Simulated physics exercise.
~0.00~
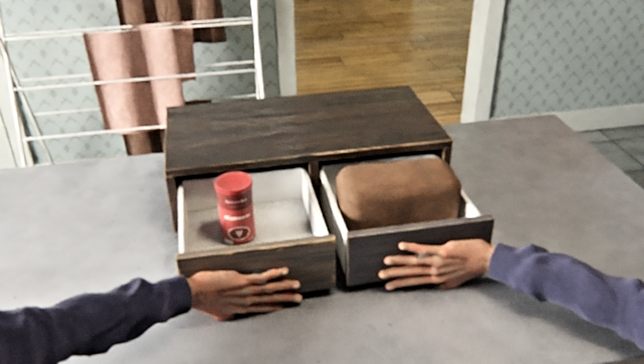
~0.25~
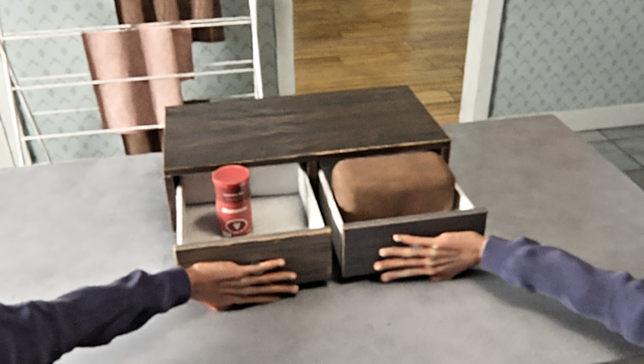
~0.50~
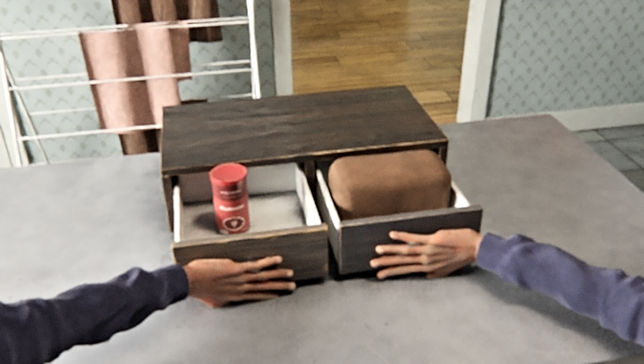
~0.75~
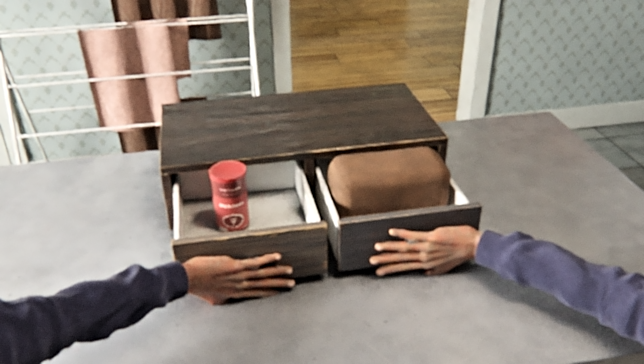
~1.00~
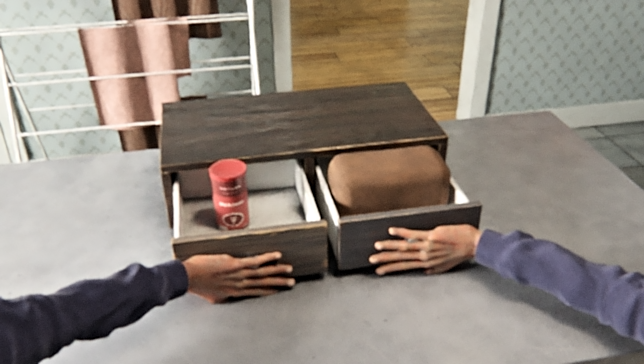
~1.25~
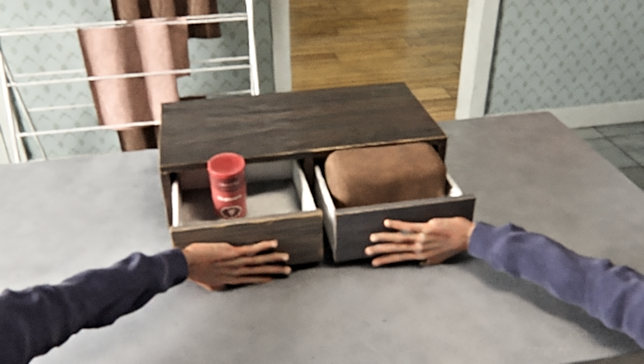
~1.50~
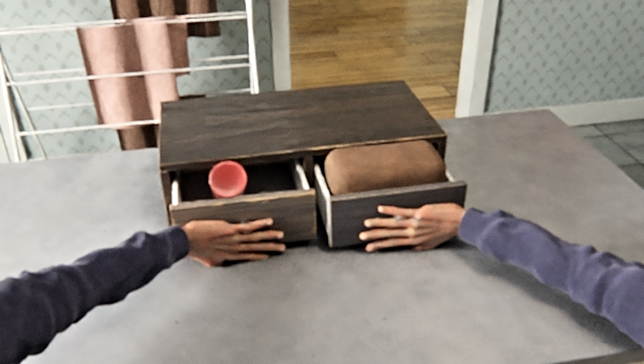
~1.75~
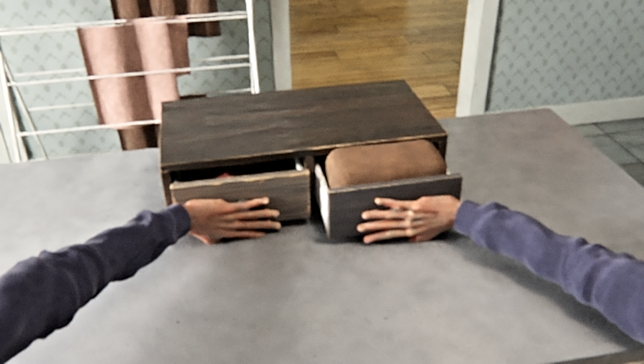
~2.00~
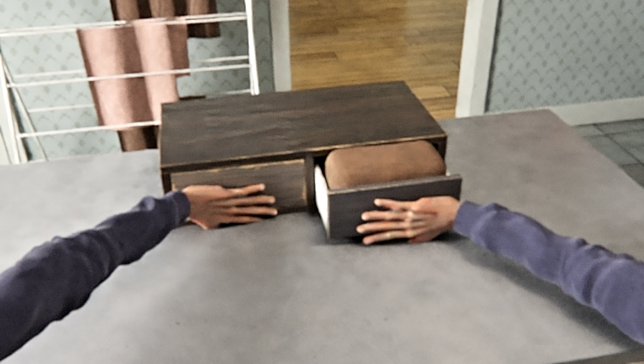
On a grey tabletop in a room with a drying rack and patterned wallpaper, a dark wooden chest sits with its two drawers open, a red tin standing in the left one and a brown loaf filling the right. Two hands in dark blue sleeves rest against the drawer fronts, barely moving them at first. Then they push both drawers inward together, and the tin tilts over as its drawer slides in. The tin drops out of sight while the left drawer keeps going until it closes. The right drawer stops partway, still open, with the loaf showing above its front.
